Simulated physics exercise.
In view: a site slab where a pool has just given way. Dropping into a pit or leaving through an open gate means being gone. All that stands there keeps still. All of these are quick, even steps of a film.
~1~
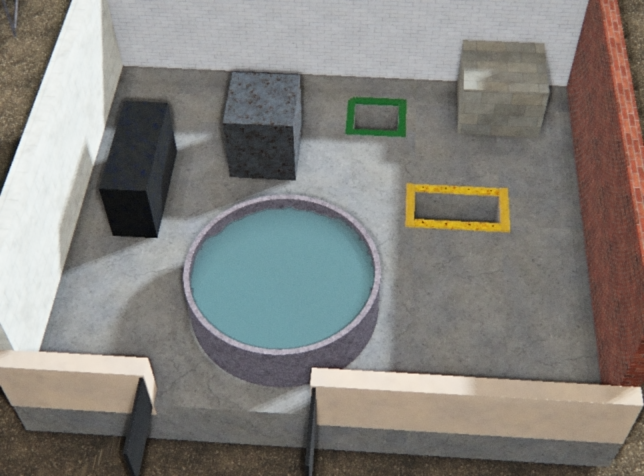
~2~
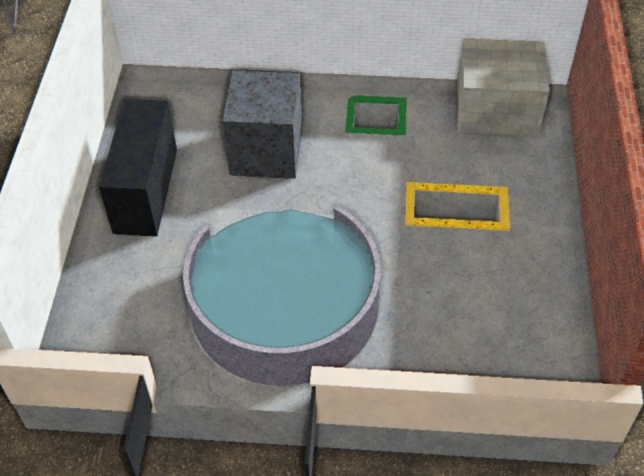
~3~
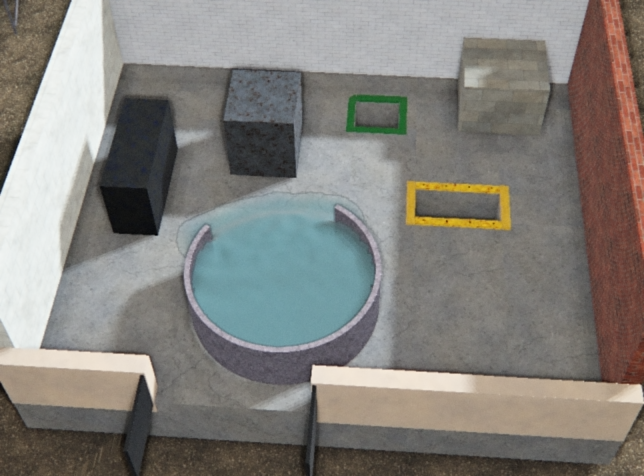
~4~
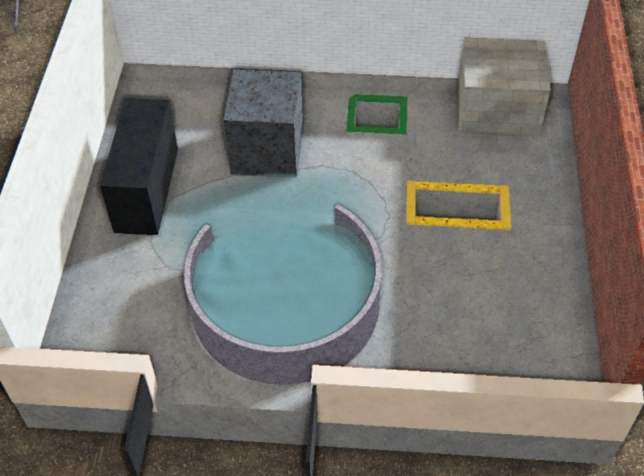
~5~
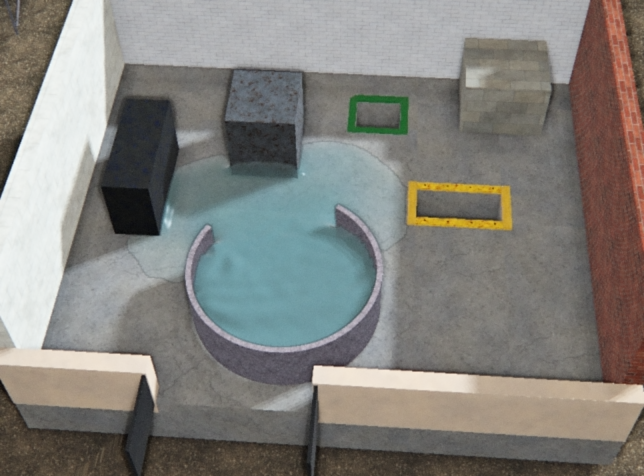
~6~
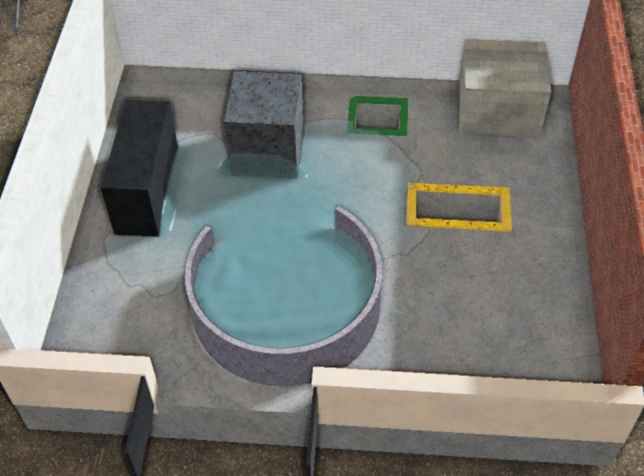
Water sits still in a round, grey-walled pool on a walled slab until the wall's far side opens in a wide gap. It pours out through the gap and spreads in a thin, widening sheet across the floor, reaching around the bases of the dark grey block and the black block.
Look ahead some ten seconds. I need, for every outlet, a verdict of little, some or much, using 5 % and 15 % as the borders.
Verdicts: Gate, some; yellow pit, little; green pit, much.
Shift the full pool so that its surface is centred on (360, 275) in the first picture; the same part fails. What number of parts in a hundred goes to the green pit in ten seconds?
Roughly, in per cent: Green 35.
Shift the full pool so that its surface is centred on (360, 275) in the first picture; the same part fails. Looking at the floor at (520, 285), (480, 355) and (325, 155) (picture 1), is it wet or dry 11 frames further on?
Spot 1 unwetted, spot 2 unwetted, and spot 3 wetted.
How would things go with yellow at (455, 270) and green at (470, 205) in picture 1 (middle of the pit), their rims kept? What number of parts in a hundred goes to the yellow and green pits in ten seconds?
Roughly: Yellow pit 2 %, green pit 14 %.
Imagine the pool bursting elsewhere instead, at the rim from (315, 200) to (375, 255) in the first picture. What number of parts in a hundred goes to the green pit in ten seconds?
About 20 percent ends up in the green pit, by my reckoning.
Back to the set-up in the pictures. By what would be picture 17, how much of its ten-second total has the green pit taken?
Share at that point: Roughly 20 %.
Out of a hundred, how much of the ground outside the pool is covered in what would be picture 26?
I'd estimate some 65 per cent.
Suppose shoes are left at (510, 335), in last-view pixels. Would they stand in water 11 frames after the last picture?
Verdict: That spot is spared.
A moment on, water covers 35 % of the floor; the gate 0 %, the yellow pit 0 %, the green pit 2 %.
Next, water covers 45 % of the floor; the gate 0 %, the yellow pit 0 %, the green pit 5 %.
Then, water covers 65 % of the floor; the gate 0 %, the yellow pit 1 %, the green pit 11 %.
Later, water covers 80 % of the floor; the gate 2 %, the yellow pit 2 %, the green pit 21 %.
In the end, water covers 95 % of the floor; the gate 9 %, the yellow pit 3 %, the green pit 29 %.
